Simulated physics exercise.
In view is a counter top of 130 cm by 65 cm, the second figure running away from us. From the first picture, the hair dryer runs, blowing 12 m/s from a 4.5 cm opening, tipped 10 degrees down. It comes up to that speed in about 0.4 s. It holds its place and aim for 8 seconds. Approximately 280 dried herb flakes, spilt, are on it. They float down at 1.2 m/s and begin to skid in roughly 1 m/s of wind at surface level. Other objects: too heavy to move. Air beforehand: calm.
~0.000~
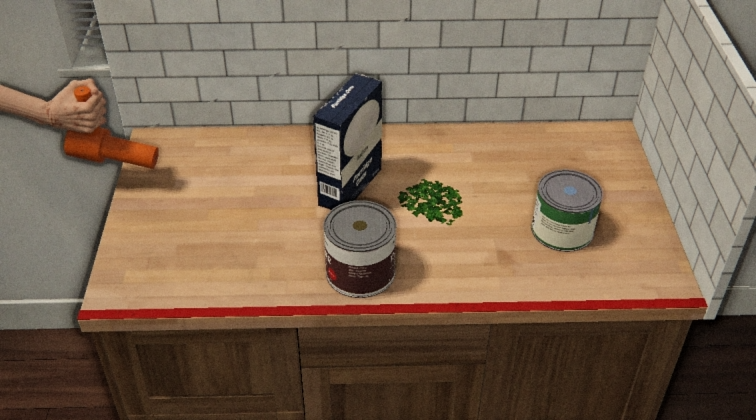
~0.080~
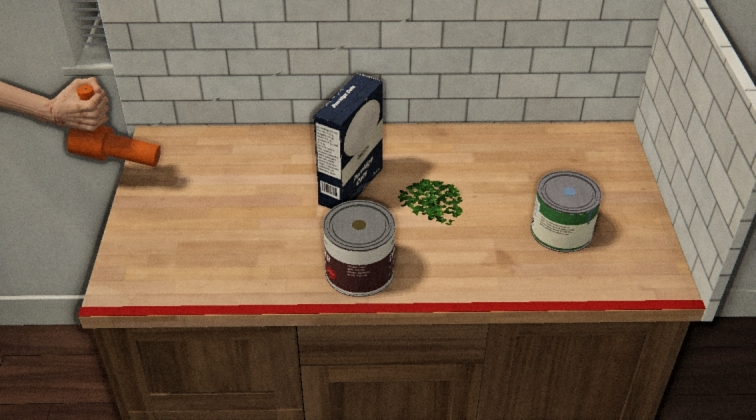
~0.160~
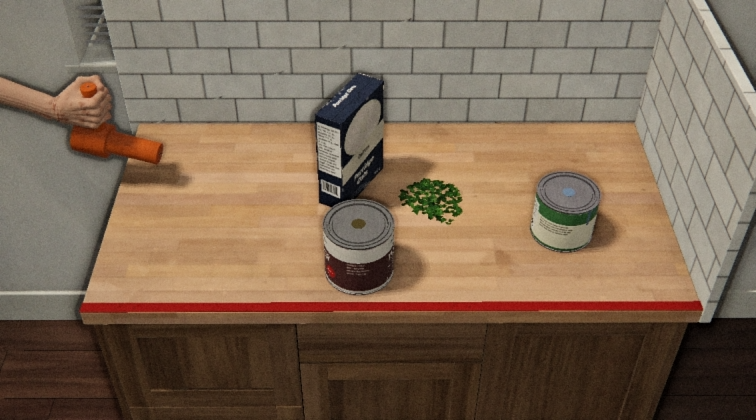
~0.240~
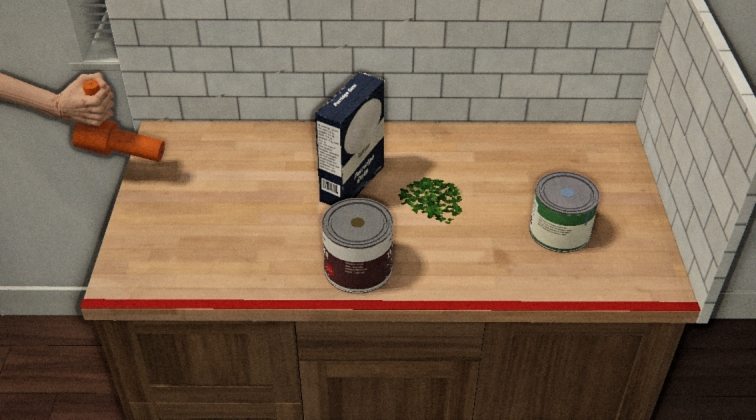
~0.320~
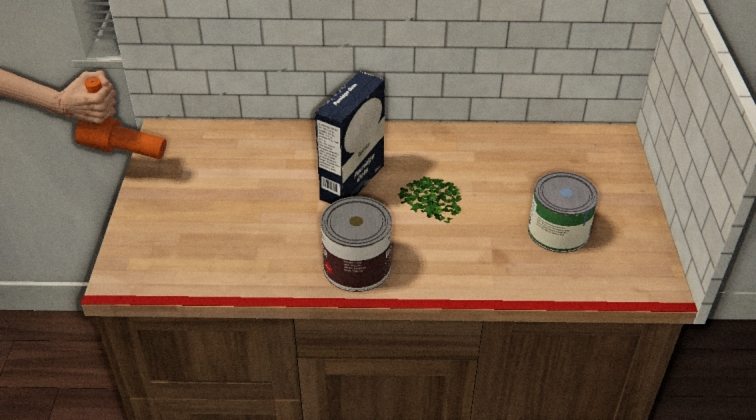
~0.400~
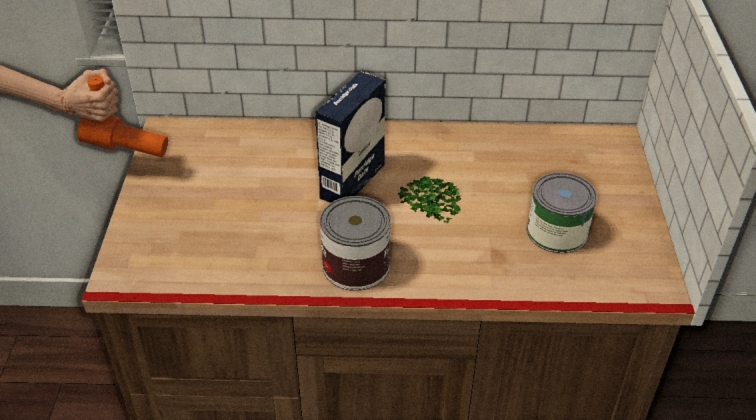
A wooden counter top with a red front edge, set against white brick tiles above brown cabinets, is seen from above and in front. A hand at the left holds an orange hair dryer pointing right, with a dark blue carton and a dark red and white tin near the middle, green herb flakes beside them, and a green and white tin at right. The camera drifts very slightly while everything on the counter stays still.
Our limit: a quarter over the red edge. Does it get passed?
Over a quarter never escapes that way.
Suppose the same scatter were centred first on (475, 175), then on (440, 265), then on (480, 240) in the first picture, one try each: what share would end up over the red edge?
In turn: 0 per cent, 20 per cent, 5 per cent.
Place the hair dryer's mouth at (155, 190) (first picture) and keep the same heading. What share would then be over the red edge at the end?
In that case some 4 per cent.
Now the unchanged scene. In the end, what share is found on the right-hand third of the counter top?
10 %.
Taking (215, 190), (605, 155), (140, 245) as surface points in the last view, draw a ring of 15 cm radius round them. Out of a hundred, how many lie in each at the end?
Roughly 0 %, 0 % and 0 %, in that order.
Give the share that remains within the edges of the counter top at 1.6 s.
Around 100 %.
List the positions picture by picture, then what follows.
In the first frame, the middle of the dried herb flakes is near (433, 201), none has stirred yet and the mouth of the hair dryer is at (155, 158).
In the second frame, the middle of the dried herb flakes is near (433, 198), none has stirred yet and the red edge is centred on (394, 313).
In the third frame, the middle of the dried herb flakes is near (433, 198), none has stirred yet, the top of a carton is at (350, 97) and the top of a tin is at (359, 223).
In the fourth frame, the middle of the dried herb flakes is near (433, 197) and none has stirred yet.
In the fifth frame, the middle of the dried herb flakes is near (432, 196) and none has stirred yet.
In the sixth frame, the middle of the dried herb flakes is near (432, 196) and none has stirred yet.
After 1.6 s the count stands so, 0 % are over the red edge; the middle of those still in play is near (432, 196).
After 2.6 s the count stands so, 0 % are over the red edge; the middle of those still in play is near (432, 196).
After 4.4 s the count stands so, 2 % are over the red edge; the middle of those still in play is near (434, 195).
After 8.0 s, at the end, 6 % are over the red edge; the middle of those still in play is near (434, 195).
